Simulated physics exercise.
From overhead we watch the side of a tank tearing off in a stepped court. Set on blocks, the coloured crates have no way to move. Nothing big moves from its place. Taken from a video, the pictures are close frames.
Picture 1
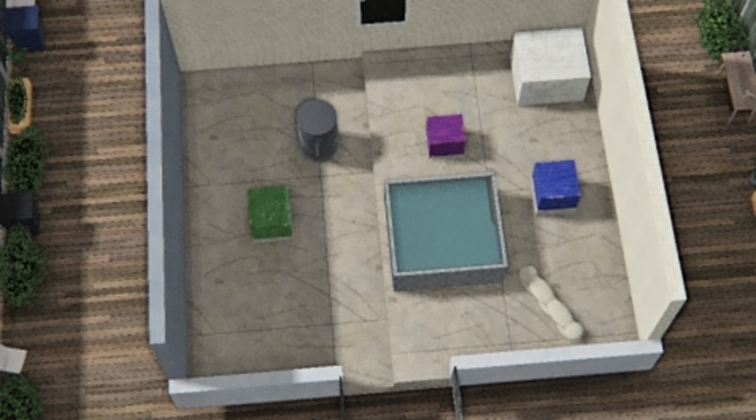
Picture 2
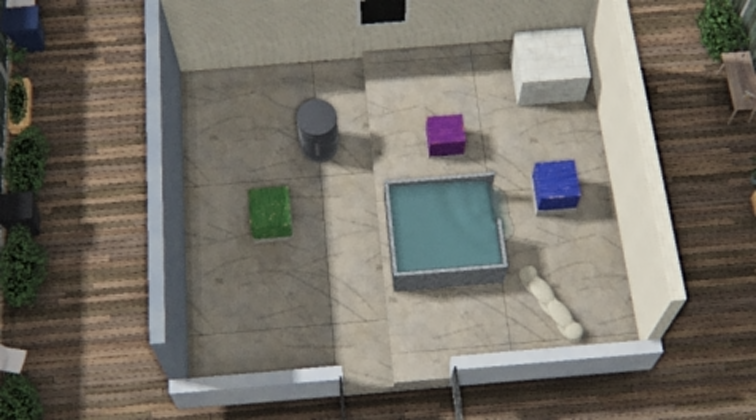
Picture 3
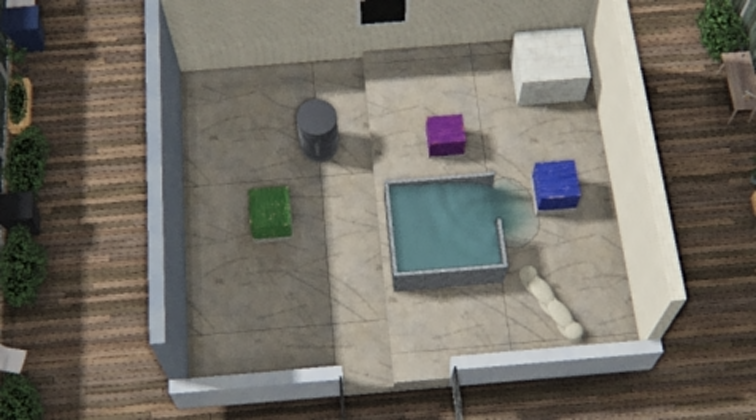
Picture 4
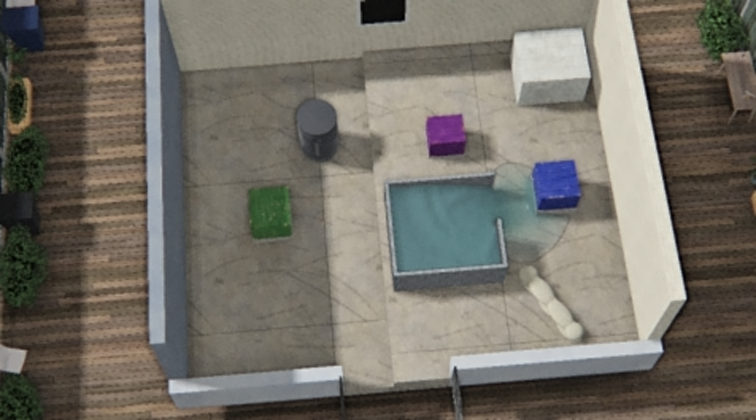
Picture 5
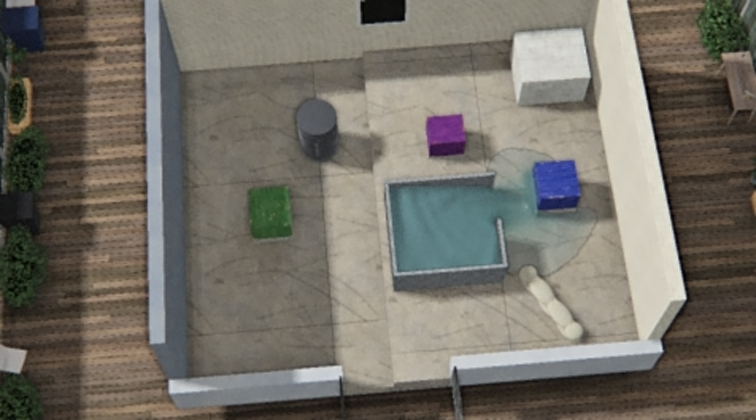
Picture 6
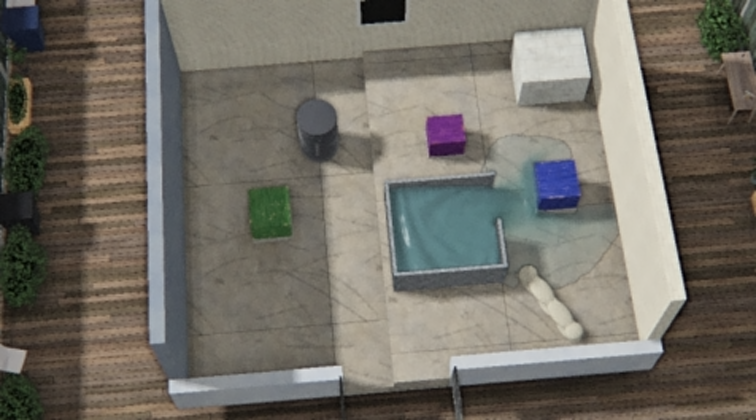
A walled, stepped court with a pale stone floor, set amid wooden decking, is seen from high overhead by a still camera. A grey-rimmed tank of teal water sits right of centre, with a purple crate above, a blue crate and white block to the right, and a dark barrel and green crate to the left. The tank's right side opens, and water pours out, spreading rightward around the blue crate while the crates stay put.
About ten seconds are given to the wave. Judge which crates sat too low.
The blue crate was too low. The green crate was not too low. The purple crate was too low.
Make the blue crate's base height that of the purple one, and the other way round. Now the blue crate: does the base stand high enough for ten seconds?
Blue crate: Flooded.
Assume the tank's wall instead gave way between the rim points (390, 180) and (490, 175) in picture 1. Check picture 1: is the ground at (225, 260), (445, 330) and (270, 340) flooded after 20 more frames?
One by one, they turn out not soaked, not soaked and not soaked.
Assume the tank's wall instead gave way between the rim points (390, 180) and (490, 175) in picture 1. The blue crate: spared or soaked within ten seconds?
Looking at the blue crate, it is left alone.
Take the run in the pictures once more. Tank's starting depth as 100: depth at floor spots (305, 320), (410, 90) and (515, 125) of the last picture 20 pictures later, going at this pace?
Respectively near 0, 2 and 6 per cent.
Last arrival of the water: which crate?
Last is the green one.
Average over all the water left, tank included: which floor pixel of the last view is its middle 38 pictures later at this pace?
The centre of mass sits at about (485, 199).
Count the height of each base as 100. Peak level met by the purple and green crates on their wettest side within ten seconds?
About 160 % and 30 %.
A moment on, water covers 15 % of the floor; the blue crate water round its plinth, the green crate not reached, the purple crate water round its plinth.
Next, water covers 25 % of the floor; the blue crate water round its plinth, the green crate not reached, the purple crate water round its plinth.
Then, water covers 40 % of the floor; the blue crate water round its plinth, the green crate not reached, the purple crate water round its plinth.
Later, water covers 60 % of the floor; the blue crate water round its plinth, the green crate not reached, the purple crate water round its plinth.
In the end, water covers 80 % of the floor; the blue crate was topped, the green crate stayed above the water, the purple crate was topped.
